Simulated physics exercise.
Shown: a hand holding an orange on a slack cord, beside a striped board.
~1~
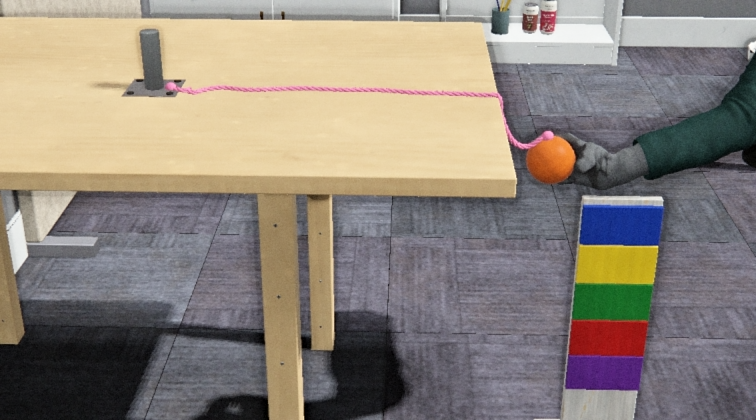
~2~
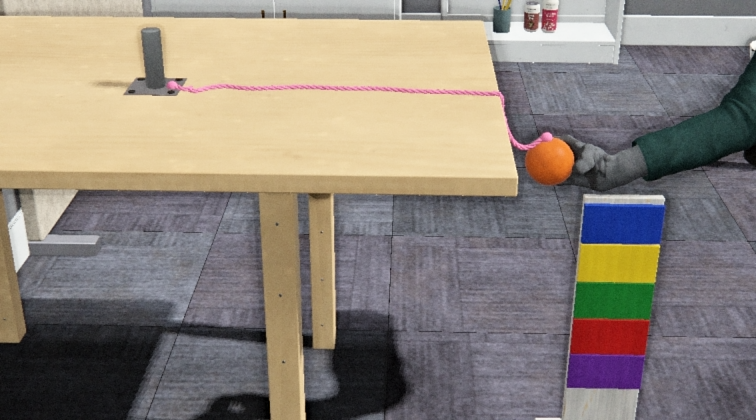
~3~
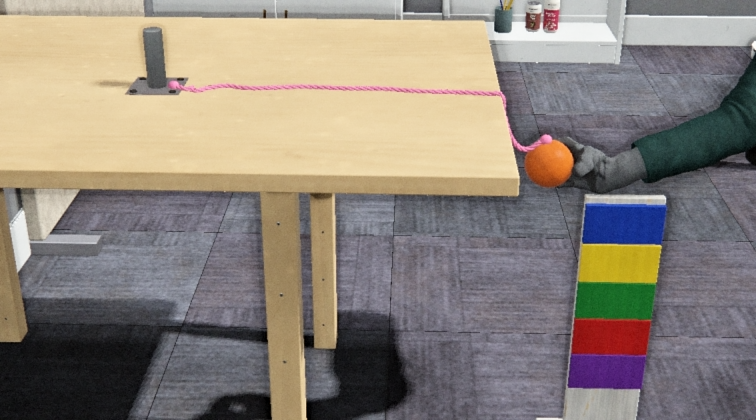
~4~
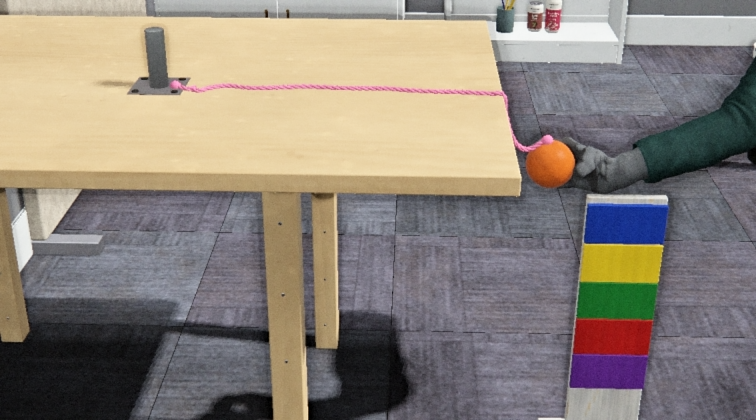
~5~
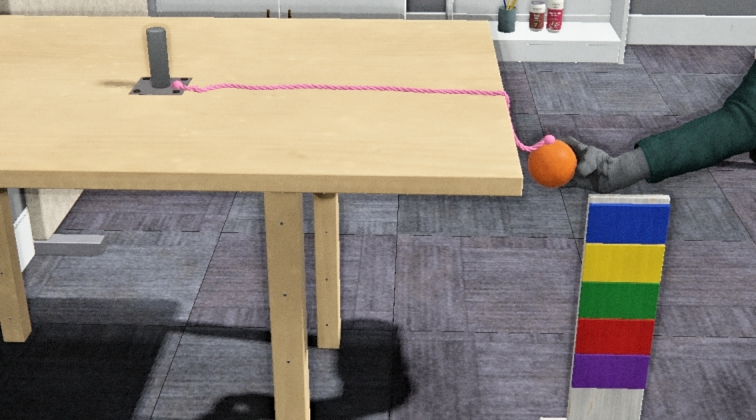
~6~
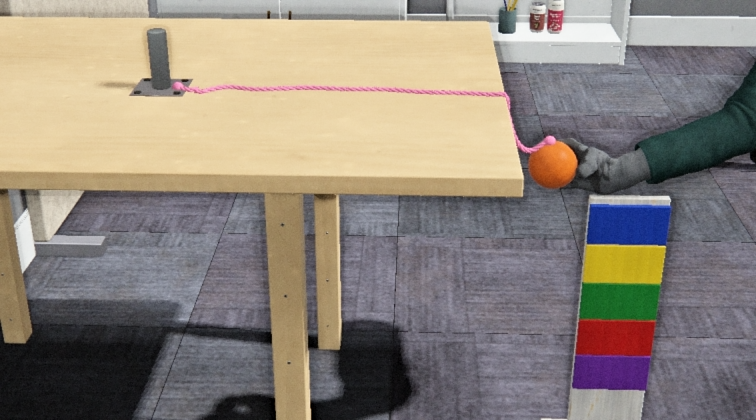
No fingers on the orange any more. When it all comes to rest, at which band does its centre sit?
At blue.
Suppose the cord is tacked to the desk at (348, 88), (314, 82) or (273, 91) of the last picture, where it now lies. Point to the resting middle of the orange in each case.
The pixel places are (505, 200), (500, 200) and (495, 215), one per try.
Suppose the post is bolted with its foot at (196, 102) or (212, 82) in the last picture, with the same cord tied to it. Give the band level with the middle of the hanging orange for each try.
First try: Yellow; second try: Yellow.
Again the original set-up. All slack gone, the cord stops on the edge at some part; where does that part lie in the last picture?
Around (487, 95).
Soon after, orange near (465, 216); level with blue.
Then, orange near (487, 222); level with blue.
At rest, orange near (493, 223); level with blue. At blue.
